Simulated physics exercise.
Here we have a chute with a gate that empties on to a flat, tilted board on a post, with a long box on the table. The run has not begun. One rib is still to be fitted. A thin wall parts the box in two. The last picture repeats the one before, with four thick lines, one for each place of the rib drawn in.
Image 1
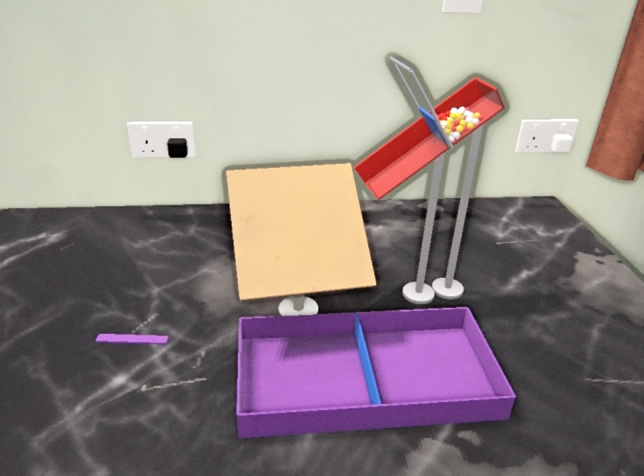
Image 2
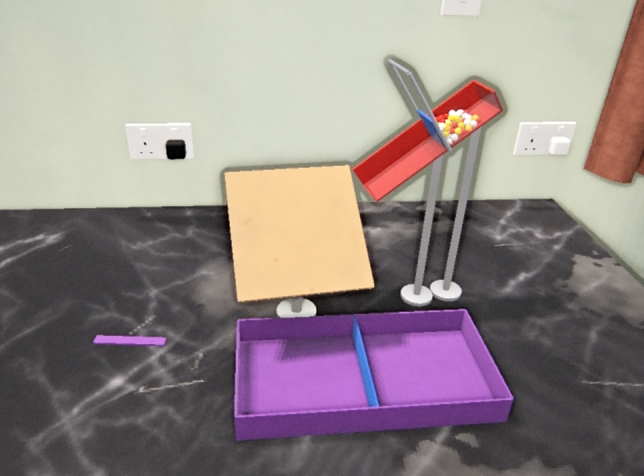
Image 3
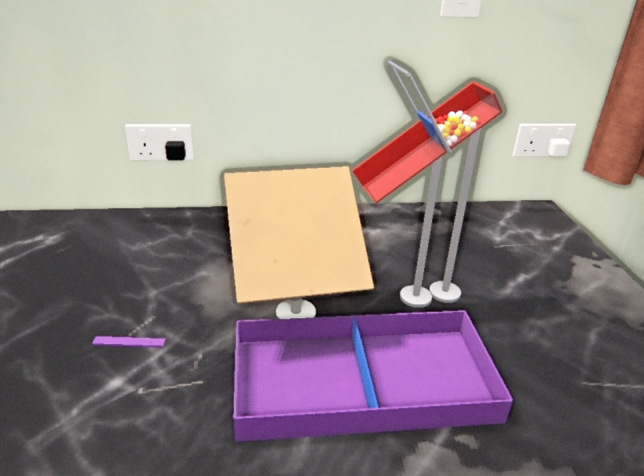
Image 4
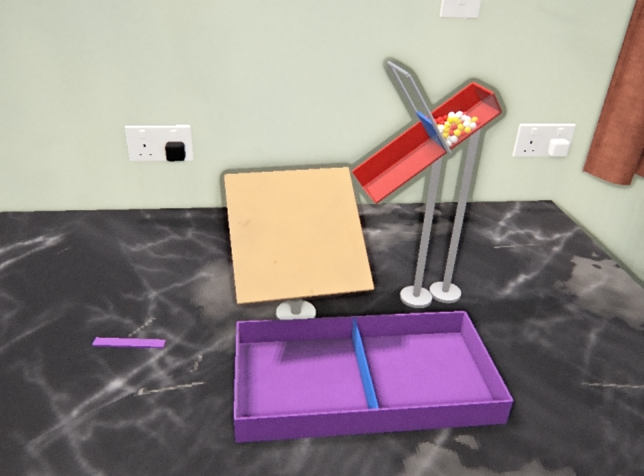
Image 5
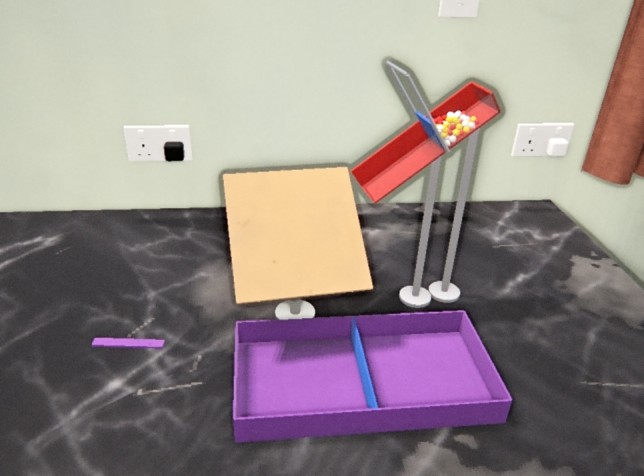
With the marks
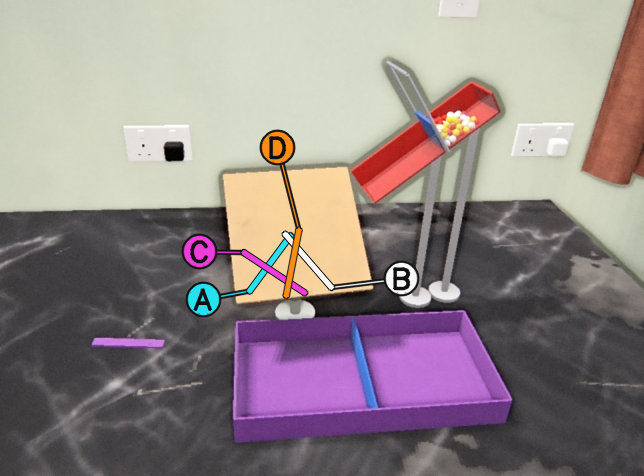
The beads stay still behind the gate in the red chute above the tilted board.
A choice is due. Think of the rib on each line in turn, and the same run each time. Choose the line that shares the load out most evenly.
B works best here.
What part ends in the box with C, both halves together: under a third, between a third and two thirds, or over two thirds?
It is over two thirds.
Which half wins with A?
The left half.
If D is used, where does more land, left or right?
More lands on the left.
On the marked copy, line A from (290, 235) to (249, 291); line B from (285, 234) to (331, 287); line C from (243, 252) to (304, 292); line D from (298, 229) to (286, 295).
If A is chosen, of what is caught, nearly all in the left half, a small part in the right.
If B is chosen, of what is caught, about a third in the left half, about two thirds in the right.
If C is chosen, of what is caught, nearly all in the left half, a small part in the right.
If D is chosen, of what is caught, nearly all in the left half, a small part in the right.
